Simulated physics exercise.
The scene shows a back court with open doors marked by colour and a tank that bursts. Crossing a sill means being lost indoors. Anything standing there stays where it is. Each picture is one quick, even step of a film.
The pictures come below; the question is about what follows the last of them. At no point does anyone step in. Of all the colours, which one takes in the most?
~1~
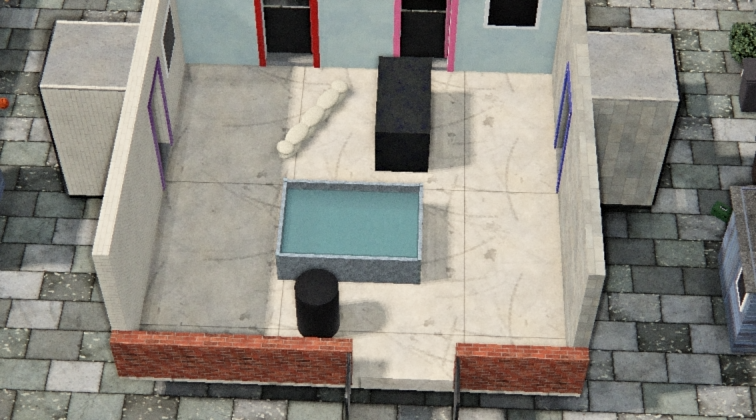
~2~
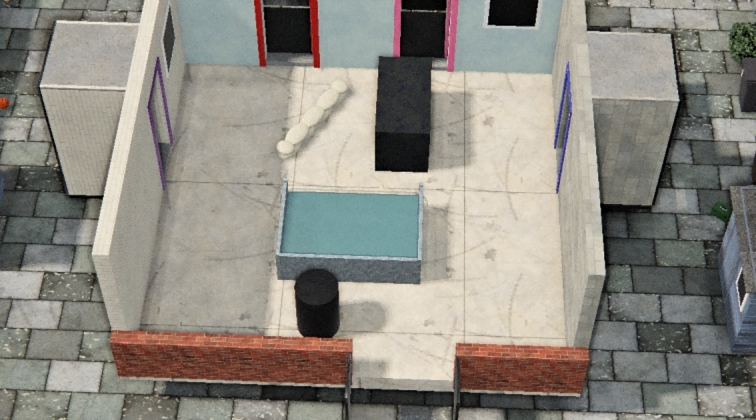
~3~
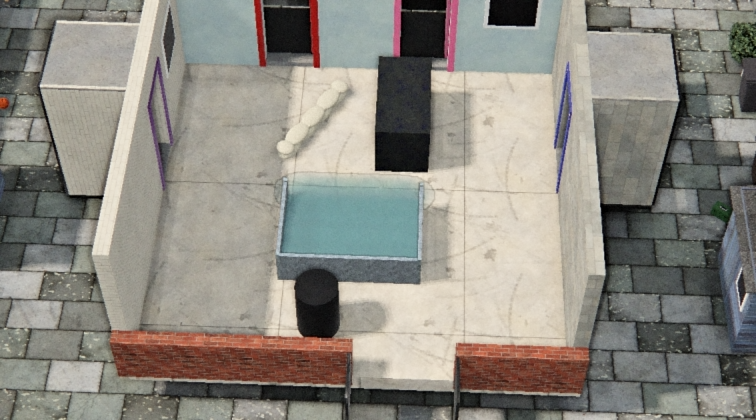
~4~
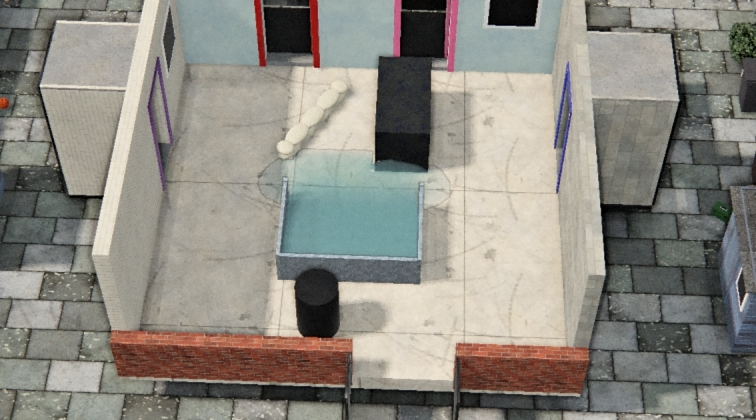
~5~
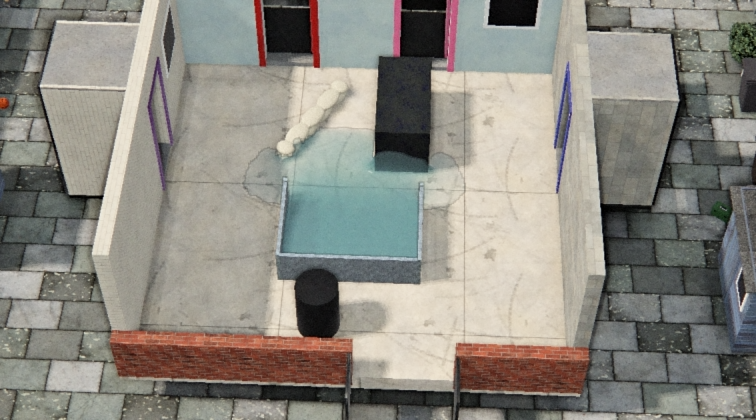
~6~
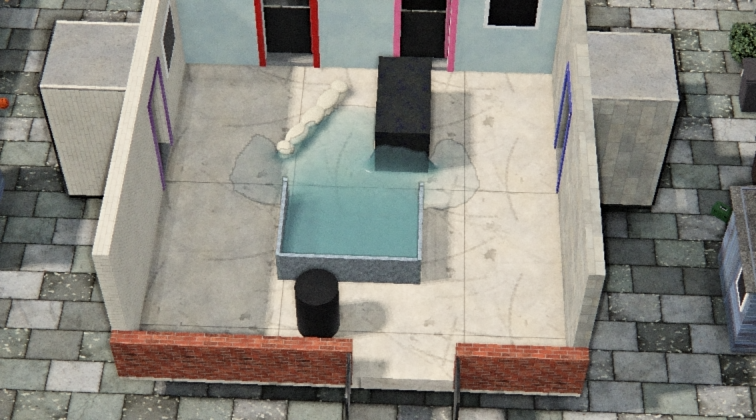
The blue one.
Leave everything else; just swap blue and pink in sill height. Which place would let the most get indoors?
The pink one.
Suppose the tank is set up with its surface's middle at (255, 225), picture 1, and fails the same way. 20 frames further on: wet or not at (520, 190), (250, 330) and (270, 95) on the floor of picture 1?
In the order given: Not reached, not reached and wetted.
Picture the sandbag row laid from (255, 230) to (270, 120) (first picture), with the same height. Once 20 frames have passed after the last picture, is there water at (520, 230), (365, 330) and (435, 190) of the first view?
First spot swamped, second spot unwetted, third spot swamped.
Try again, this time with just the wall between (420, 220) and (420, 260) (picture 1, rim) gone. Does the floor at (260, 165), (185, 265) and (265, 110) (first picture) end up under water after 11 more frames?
Going through them one by one, I'd call them spared, spared and spared.
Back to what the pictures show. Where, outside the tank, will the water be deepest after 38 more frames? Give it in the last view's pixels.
I would choose the pixel (280, 169).
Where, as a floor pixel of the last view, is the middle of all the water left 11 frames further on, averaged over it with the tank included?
About (365, 163).
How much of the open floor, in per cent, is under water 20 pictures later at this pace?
Around 60 percent.
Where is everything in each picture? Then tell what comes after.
In the first picture, the tank at (351, 222) is whole and still.
In the second picture, water pours out on the tank's far side and has run to a hidden place.
In the third picture, water pours out on the tank's far side and has run to (281, 185).
In the fourth picture, the front is at (269, 174), out from the gap on the tank's far side.
In the fifth picture, water pours out on the tank's far side and has run to (449, 162).
In the sixth picture, the front is at (345, 108), out from the gap on the tank's far side.
A moment on, water covers 25 % of the floor; blue door not reached, red door not reached, purple door not reached, pink door not reached.
Next, water covers 50 % of the floor; blue door some in, red door wet at the sill, nothing in, purple door wet at the sill, nothing in, pink door a trickle in.
Then, water covers 60 % of the floor; blue door some in, red door wet at the sill, nothing in, purple door a trickle in, pink door a trickle in.
Later, water covers 75 % of the floor; blue door a lot in, red door wet at the sill, nothing in, purple door a trickle in, pink door a trickle in.
In the end, water covers 95 % of the floor; blue door a lot in, red door wet at the sill, nothing in, purple door a trickle in, pink door a trickle in; the blue door has let in the most.
